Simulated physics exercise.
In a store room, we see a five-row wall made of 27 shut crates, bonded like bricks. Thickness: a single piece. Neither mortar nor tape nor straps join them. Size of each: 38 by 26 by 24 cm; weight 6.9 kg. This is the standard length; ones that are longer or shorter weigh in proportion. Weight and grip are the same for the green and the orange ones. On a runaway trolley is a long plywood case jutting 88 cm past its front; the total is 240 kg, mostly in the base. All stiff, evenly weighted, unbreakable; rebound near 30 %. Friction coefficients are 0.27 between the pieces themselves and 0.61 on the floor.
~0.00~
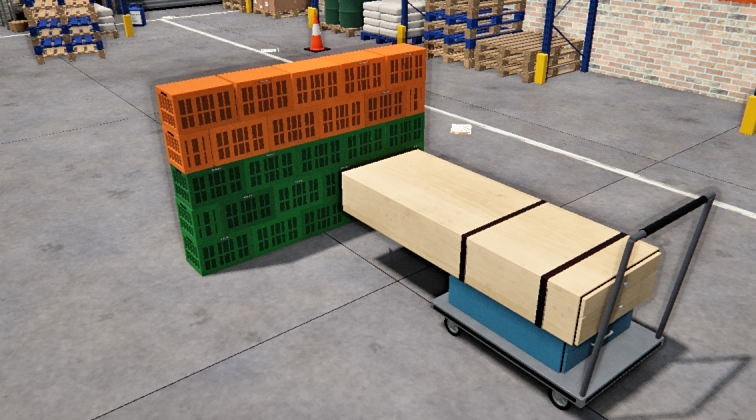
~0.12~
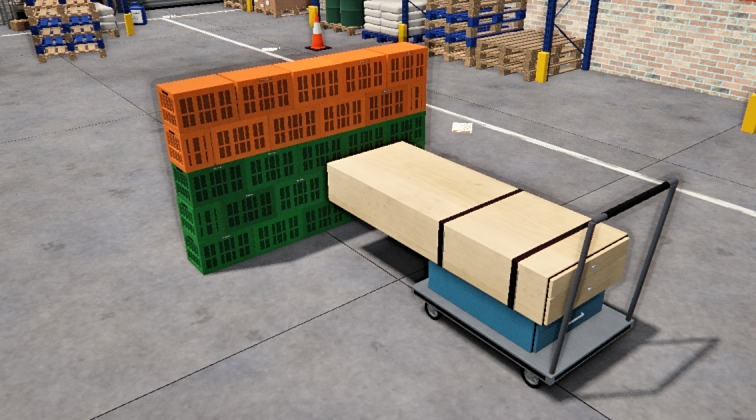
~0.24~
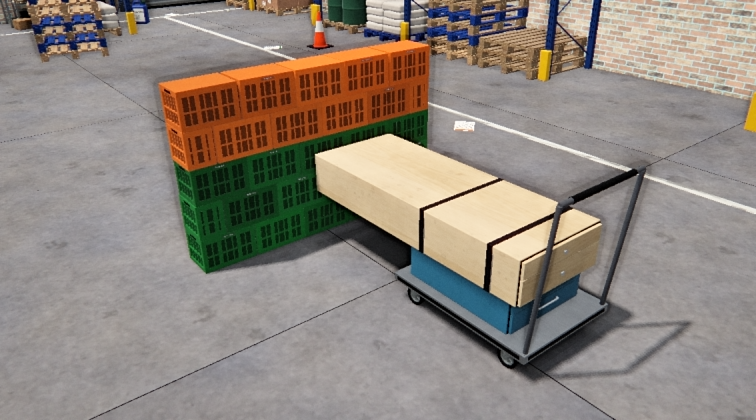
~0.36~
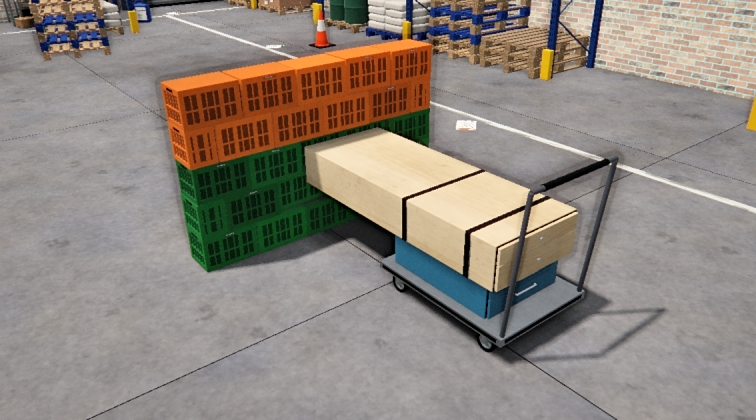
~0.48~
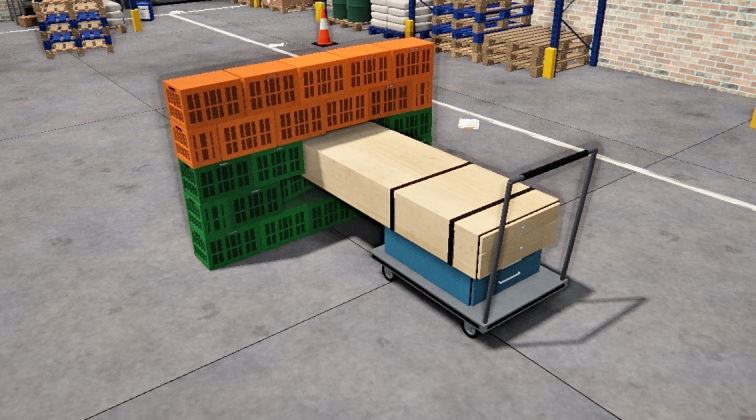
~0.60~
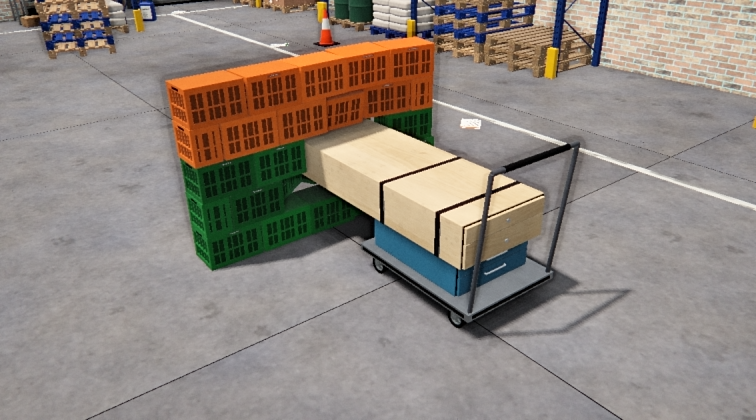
In a warehouse, a flat trolley carrying a long strapped wooden box on a blue container rolls toward a wall of orange and green crates, and the box's front end pushes into the wall, slightly shifting some crates.
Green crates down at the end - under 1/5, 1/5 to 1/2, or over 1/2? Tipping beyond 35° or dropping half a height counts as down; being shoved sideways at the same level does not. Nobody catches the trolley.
1/5 to 1/2.
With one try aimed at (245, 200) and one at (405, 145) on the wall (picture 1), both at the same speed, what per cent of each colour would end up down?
First try then second: Green 40 and 20, orange 70 and 40 per cent.
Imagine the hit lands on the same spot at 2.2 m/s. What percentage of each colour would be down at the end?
Share down, in per cent: Green 40, orange 60.
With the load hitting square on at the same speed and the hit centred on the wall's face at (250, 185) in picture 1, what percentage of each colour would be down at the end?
The green ones would be 40 per cent down and the orange ones 70 per cent.
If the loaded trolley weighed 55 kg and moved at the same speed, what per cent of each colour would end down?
Result: Green 0 and orange 0 in a hundred.
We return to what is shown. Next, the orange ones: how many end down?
For orange, the number down is 5.
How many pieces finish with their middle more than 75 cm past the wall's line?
About 8 of them.
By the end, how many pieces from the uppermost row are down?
The number is 3.
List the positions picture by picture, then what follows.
In the first frame (each place is the centre of the face we see best), load (347, 187) 45 cm short of the wall; top green crate (218, 184); top orange crate (318, 87); all as stacked.
Load (333, 177) 28 cm short of the wall; top green crate (219, 183), in the second frame.
Load (320, 168) 10 cm short of the wall; top green crate (222, 182), in the third frame.
Load (309, 160) 56 mm into the wall's line; top green crate (223, 180); 5 have shifted, in the fourth frame.
Load 19 cm into the wall's line; top green crate (226, 179); 8 have shifted, in the fifth frame.
Load 31 cm into the wall's line; top green crate (228, 179); top orange crate (325, 80) moved 38 mm; 13 have shifted, in the sixth frame.
By 0.96 s, load 62 cm past the wall's line, still rolling; 3 of the 16 green crates down (3 of 27 in all colours); top green crate unmoved; top orange crate moved 8 cm.
By 1.70 s, load 1.11 m past the wall's line, still rolling; 5 of the 16 green crates down (7 of 27 in all colours); top green crate unmoved; top orange crate tilted 6°.
By 2.88 s, load 1.25 m past the wall's line, stopped; 5 of the 16 green crates down (10 of 27 in all colours); top green crate unmoved; top orange crate upside down.
When it is over (4.5 s), load 1.25 m past the wall's line, stopped; 6 of the 16 green crates down (11 of 27 in all colours); top green crate unmoved; top orange crate 98 cm lower. That is 38 per cent. In pixels of the last frame, middles, top green crate near (219, 172), top orange crate near (472, 162).
